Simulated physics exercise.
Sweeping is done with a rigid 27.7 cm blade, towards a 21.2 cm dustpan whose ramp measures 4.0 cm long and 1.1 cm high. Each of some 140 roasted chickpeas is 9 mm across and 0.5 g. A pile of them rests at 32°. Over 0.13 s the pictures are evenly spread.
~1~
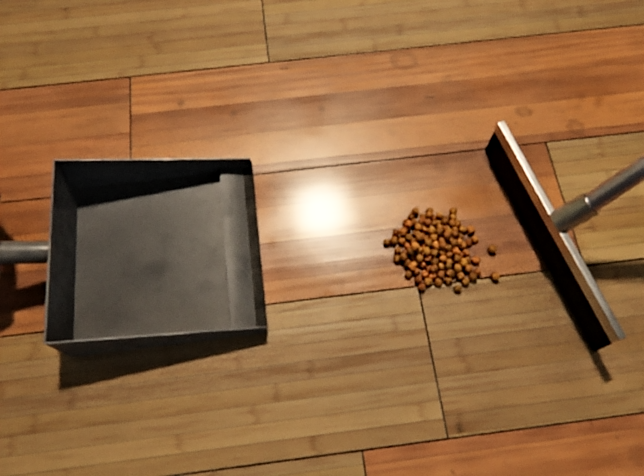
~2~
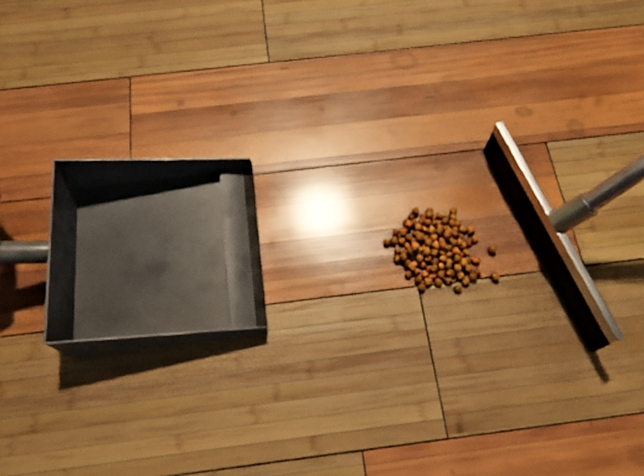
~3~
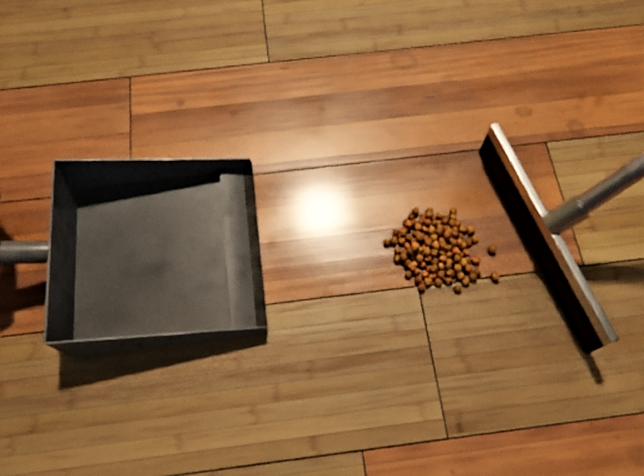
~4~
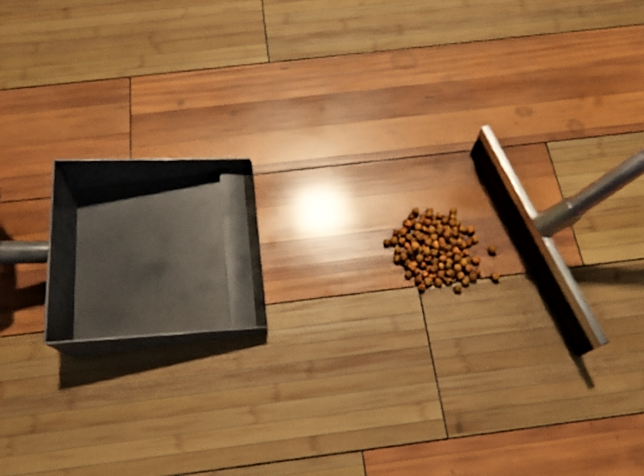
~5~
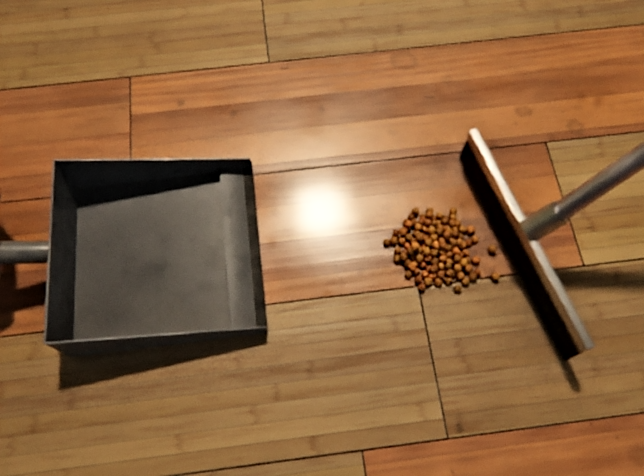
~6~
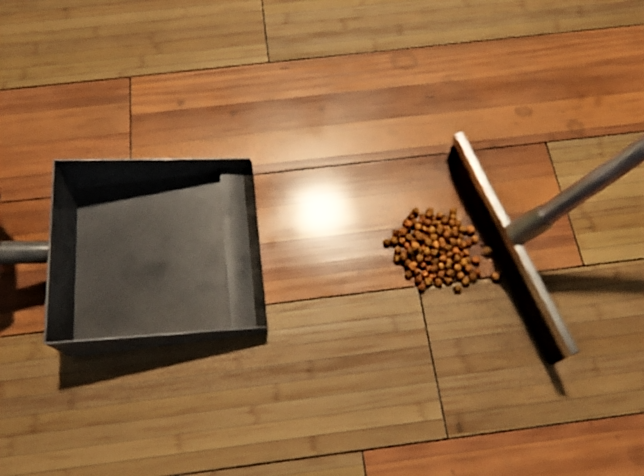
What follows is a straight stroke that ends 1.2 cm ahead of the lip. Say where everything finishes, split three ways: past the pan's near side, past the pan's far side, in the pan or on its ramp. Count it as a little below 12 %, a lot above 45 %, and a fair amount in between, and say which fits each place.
Near side: A fair amount, far side: A little, pan: A fair amount.
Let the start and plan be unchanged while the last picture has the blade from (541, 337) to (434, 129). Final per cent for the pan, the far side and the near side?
Pan 40 % / far 0 % / near 15 %.
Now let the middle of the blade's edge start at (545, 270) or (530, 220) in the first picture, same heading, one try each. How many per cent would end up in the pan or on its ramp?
The two tries give some 25 % and some 25 %.
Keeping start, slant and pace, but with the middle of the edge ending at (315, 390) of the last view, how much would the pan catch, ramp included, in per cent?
That would come to near 15 percent.
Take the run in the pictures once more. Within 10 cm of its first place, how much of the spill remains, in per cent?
About 0 %.
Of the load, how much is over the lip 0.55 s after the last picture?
Some 25 per cent by that point.
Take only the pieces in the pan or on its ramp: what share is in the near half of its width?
I'd say near 80 per cent.
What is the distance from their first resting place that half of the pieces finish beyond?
Median: Approx. 22 cm.
Then, 0.18 s after the last picture, middle of the blade 16 cm from the lip; 0 % over the lip, far side 0 %, near side 10 %.
Then, 0.30 s after the last picture, middle of the blade 8 cm from the lip; 0 % over the lip, far side 0 %, near side 20 %.
Then, 0.55 s after the last picture, middle of the blade 4 cm from the lip; 25 % over the lip, far side 0 %, near side 25 %.
In the end, near side 25 %, far side 0 %, pan 25 %, in front of the lip or behind the blade 50 %.
